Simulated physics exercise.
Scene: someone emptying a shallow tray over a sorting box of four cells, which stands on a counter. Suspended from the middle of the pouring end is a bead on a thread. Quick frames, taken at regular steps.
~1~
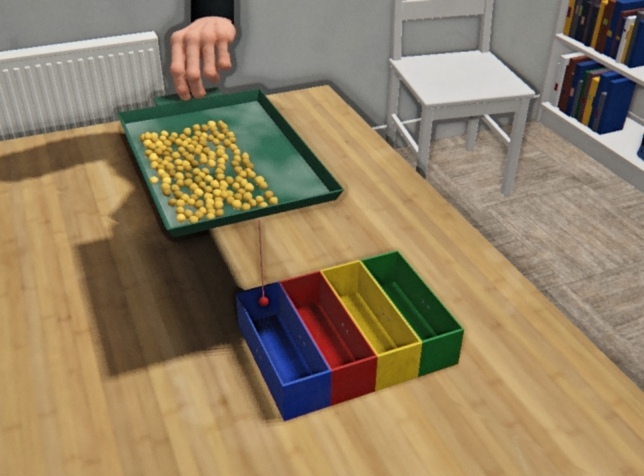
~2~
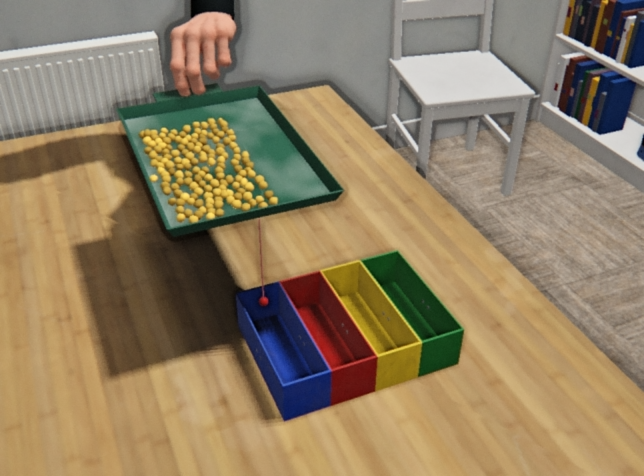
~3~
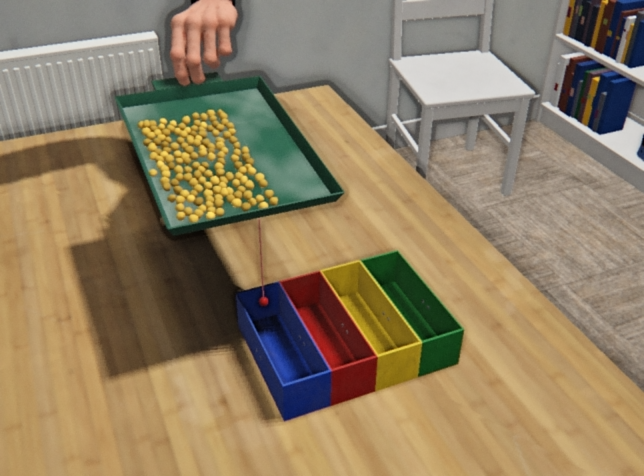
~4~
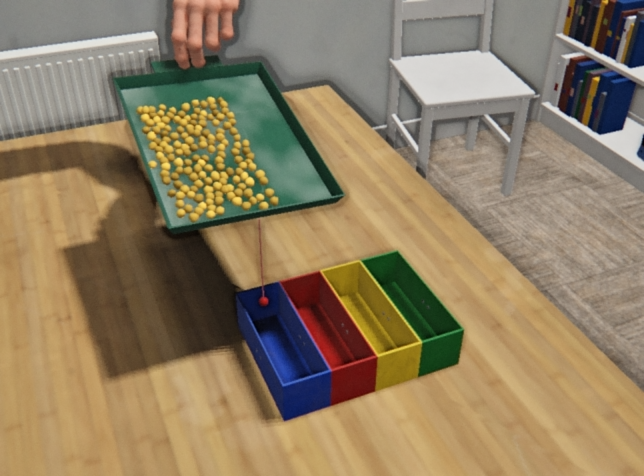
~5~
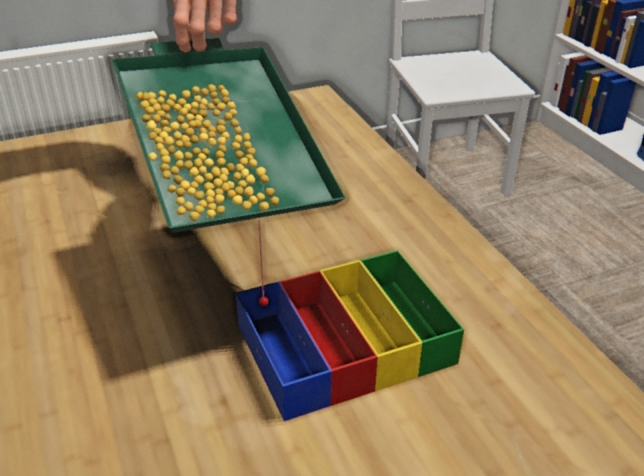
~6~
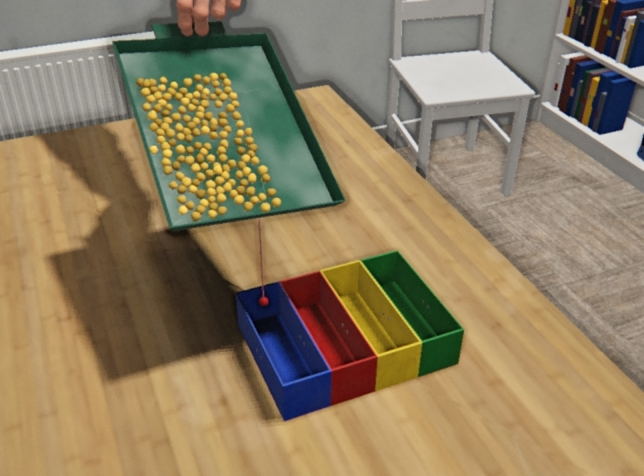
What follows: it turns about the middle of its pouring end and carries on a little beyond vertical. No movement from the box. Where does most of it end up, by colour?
Most of it ends up in red.
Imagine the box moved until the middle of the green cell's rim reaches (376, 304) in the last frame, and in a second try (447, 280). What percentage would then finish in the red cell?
Close to 30 in a hundred, then close to 20 in a hundred.
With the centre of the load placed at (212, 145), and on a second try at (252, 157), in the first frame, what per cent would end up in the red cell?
In order, 40 per cent then 40 per cent.
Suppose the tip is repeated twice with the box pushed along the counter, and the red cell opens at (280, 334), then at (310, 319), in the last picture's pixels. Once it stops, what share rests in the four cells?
You'd see roughly 90 per cent first and roughly 90 per cent second.
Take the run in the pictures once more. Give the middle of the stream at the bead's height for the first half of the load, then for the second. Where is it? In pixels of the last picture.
At (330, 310) for the first part, then at (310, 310) for the others.
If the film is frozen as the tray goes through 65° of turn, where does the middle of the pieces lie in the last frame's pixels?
(280, 202).
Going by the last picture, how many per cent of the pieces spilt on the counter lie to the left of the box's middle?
I make it about 100 percent or so.
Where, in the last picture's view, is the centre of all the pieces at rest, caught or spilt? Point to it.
About pixel (330, 356).
Shortly afterwards, tray tipped steeply; the bulk on the tray; a little falling or outside the box.
Next, tray tipped past a quarter turn; only a few on the tray; near a third in the red cell; near a quarter in the yellow cell; near a quarter in the blue cell; only a few in the green cell; near a quarter falling or outside the box.
Some moments later, tray tipped past a quarter turn; near half in the red cell; near a quarter in the yellow cell; near a quarter in the blue cell; only a few in the green cell; a little falling or outside the box.
In the end, tray tipped past a quarter turn; near half in the red cell; near a quarter in the yellow cell; near a quarter in the blue cell; only a few in the green cell; a little outside the box.
